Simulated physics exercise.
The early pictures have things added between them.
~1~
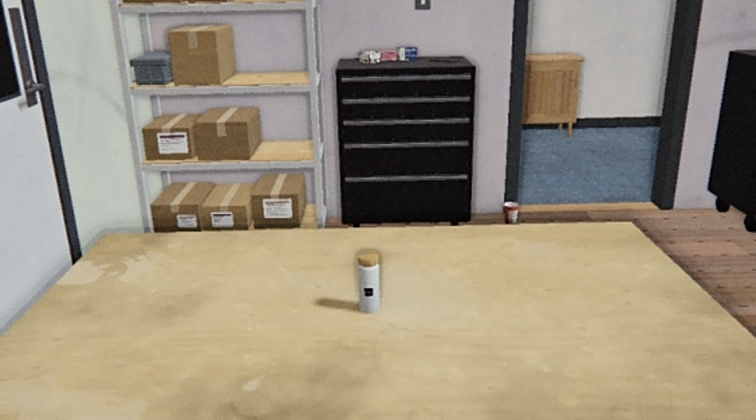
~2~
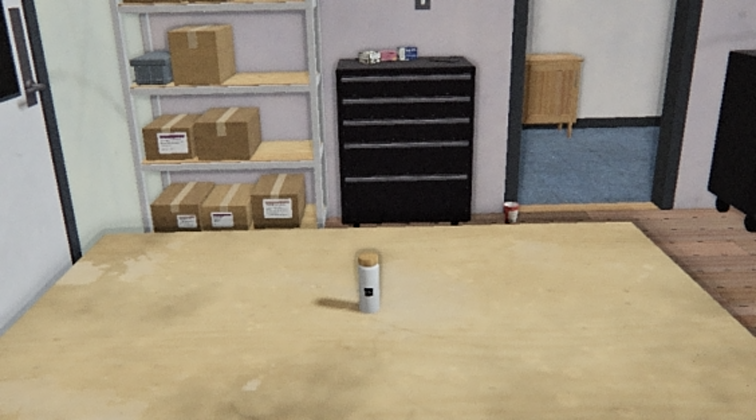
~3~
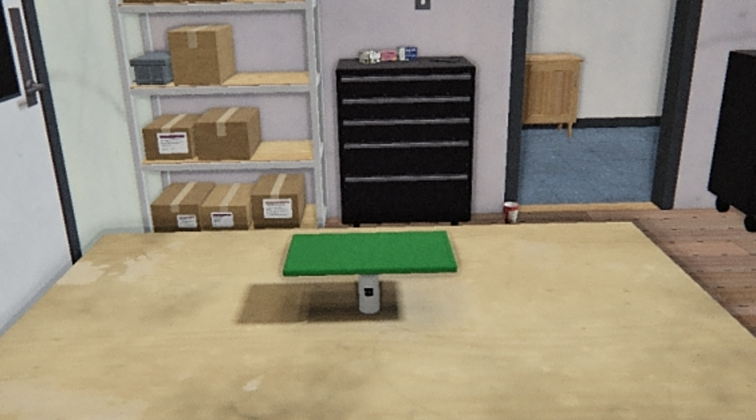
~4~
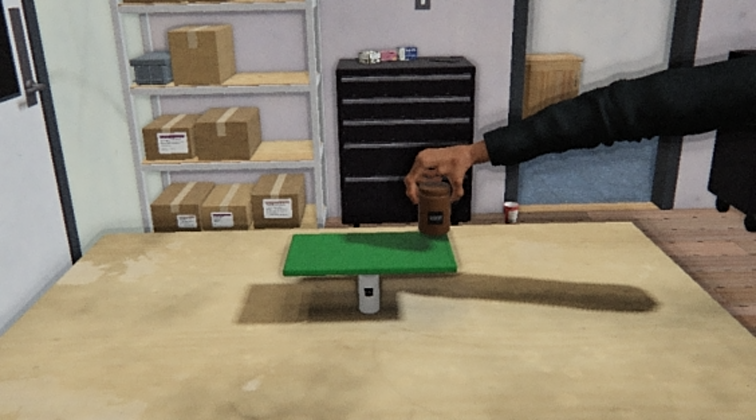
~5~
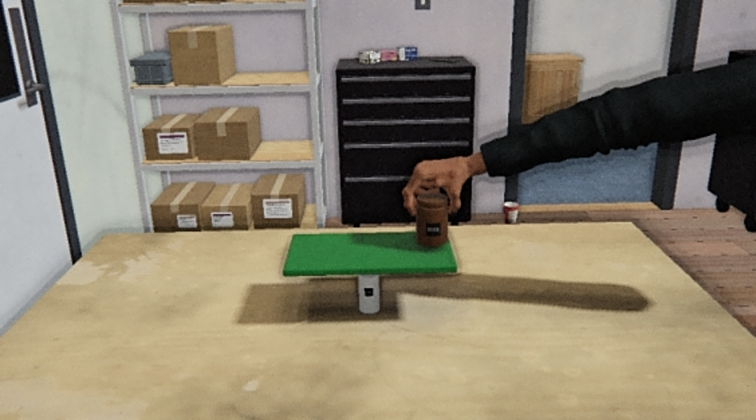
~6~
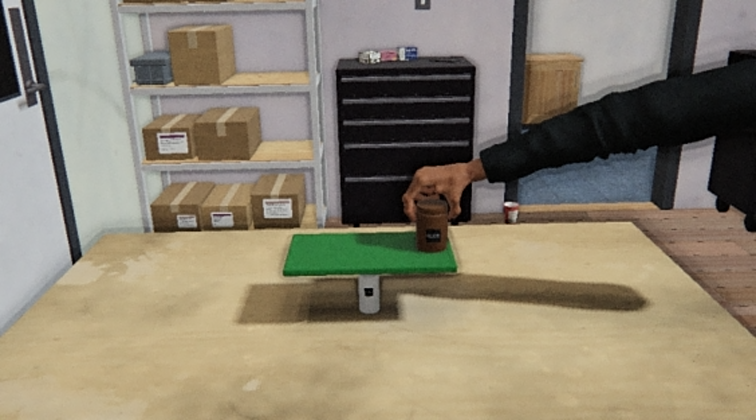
A storage room with shelves of cardboard boxes, a black drawer cabinet and a doorway is seen from a fixed, slightly raised view across a pale wooden table. A white shaker with a tan top stands near the table's centre, and a flat green board then appears resting across it. From the right, a dark-sleeved arm lowers a brown jar slightly onto the board's right end, keeping hold of it.
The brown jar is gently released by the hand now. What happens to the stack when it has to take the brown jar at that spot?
The stack fails to support it.
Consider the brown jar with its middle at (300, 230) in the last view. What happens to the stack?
Result: The stack tips over.
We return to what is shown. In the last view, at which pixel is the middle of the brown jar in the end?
End position in the final view: Approximately (479, 292).
Then, 0.30 s on from there, brown jar now fallen; green lid turned 33° from how it was put.
Then, 0.50 s on from there, green lid turned 43° from how it was put; white shaker turned 8° from how it was put.
Then, 0.60 s on from there, green lid now fallen; white shaker turned 61° from how it was put.
Then, 0.70 s on from there, white shaker now fallen.
In the end, fallen, white shaker, green lid and brown jar. At the end, from the last picture's camera, brown jar near (479, 292). The stack comes apart.
